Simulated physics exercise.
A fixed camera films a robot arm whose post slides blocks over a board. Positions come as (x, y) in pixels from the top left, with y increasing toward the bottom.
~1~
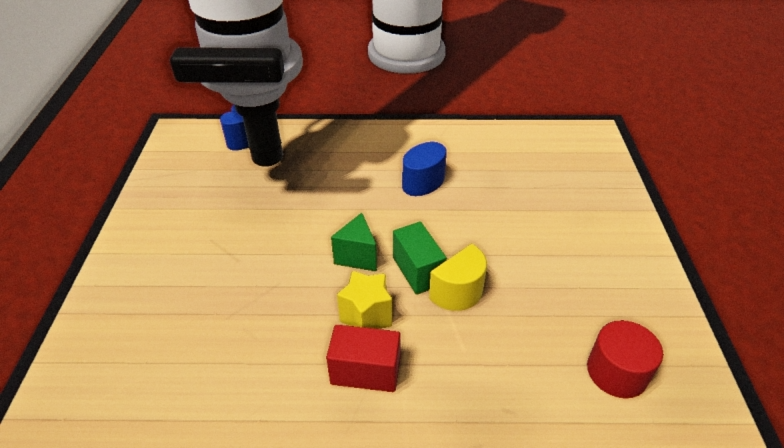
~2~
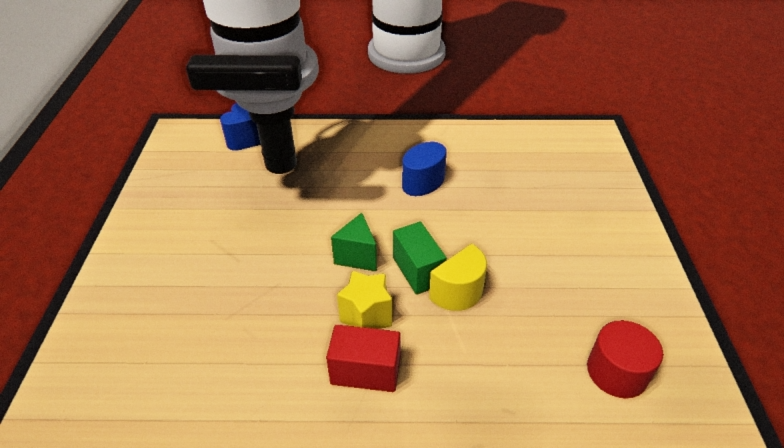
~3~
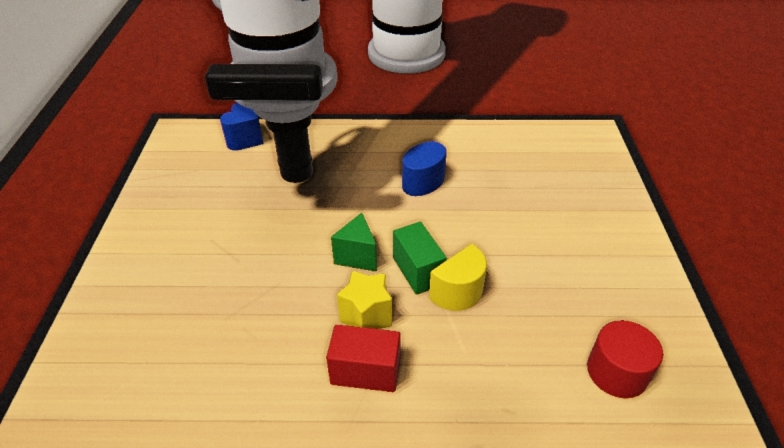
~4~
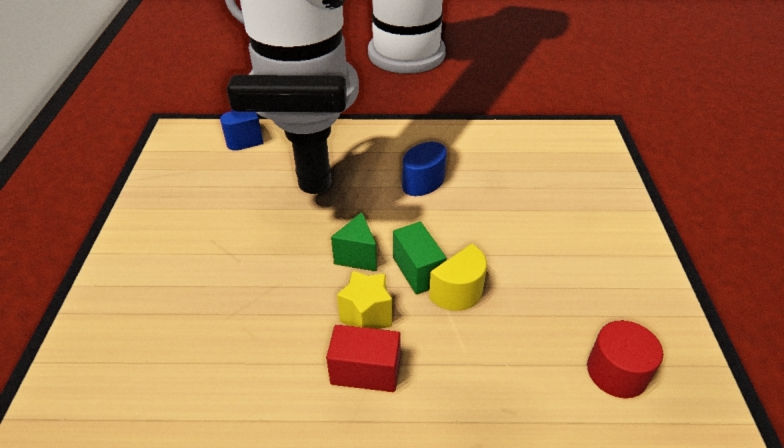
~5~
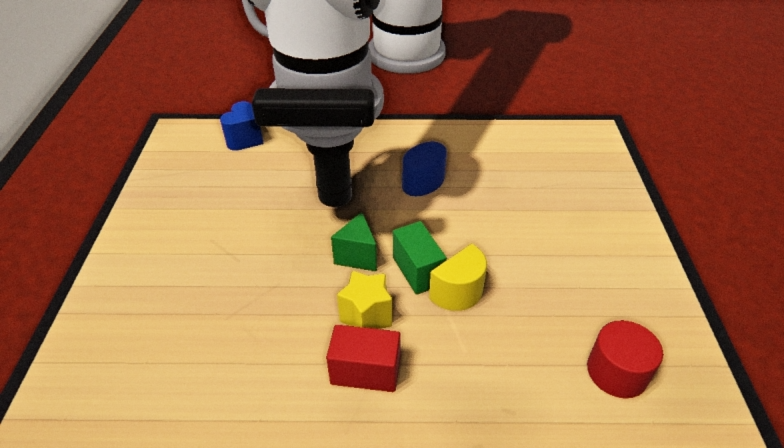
A white robot arm with a black downward post glides right and toward the viewer over a pale wooden board on a red floor, seen from above at an angle by a still camera. Blue blocks sit toward the back, green and yellow ones cluster centrally above a red block, and a red cylinder rests at right. The post nears the green triangular block, its shadow crossing the blue oval; no block shifts.
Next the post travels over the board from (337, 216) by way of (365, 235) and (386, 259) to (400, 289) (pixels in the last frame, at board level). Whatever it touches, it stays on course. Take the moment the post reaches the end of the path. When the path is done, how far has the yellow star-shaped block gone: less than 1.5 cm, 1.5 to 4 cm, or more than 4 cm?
The move is short, under 1.5 cm.
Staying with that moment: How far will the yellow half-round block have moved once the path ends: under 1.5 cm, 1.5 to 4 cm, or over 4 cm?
It travels between 1.5 and 4 cm.
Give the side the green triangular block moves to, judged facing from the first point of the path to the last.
Pushed right.
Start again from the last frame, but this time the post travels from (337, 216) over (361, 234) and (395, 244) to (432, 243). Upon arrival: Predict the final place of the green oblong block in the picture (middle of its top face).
Final place: (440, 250).
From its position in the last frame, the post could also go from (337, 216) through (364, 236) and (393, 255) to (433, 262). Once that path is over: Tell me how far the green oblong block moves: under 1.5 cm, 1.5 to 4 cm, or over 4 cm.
It travels more than 4 cm.
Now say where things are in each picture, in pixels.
Post tip at (268, 158); block tops, green triangular block at (356, 230); yellow star-shaped block at (366, 289); green oblong block at (419, 243); yellow half-round block at (463, 265), in the first frame.
Post at (281, 165); blocks unchanged, in the second frame.
Post at (297, 174); blocks unchanged, in the third frame.
Post at (315, 184); blocks unchanged, in the fourth frame.
Post at (335, 197); green triangular block at (356, 230); yellow star-shaped block at (366, 289); green oblong block at (419, 243); yellow half-round block at (463, 265), in the fifth frame.
What follows on the original path. One third of the way, post at (364, 216); green triangular block at (358, 235), turned 20° clockwise.
Two thirds of the way, post at (386, 240); green triangular block at (364, 250), turned 85° clockwise; green oblong block at (431, 251); yellow half-round block at (475, 270).
At the end, post at (400, 270); green triangular block at (363, 263), turned 120° clockwise; yellow star-shaped block at (363, 293); green oblong block at (450, 267), turned 45° anticlockwise; yellow half-round block at (496, 279), turned 25° anticlockwise.
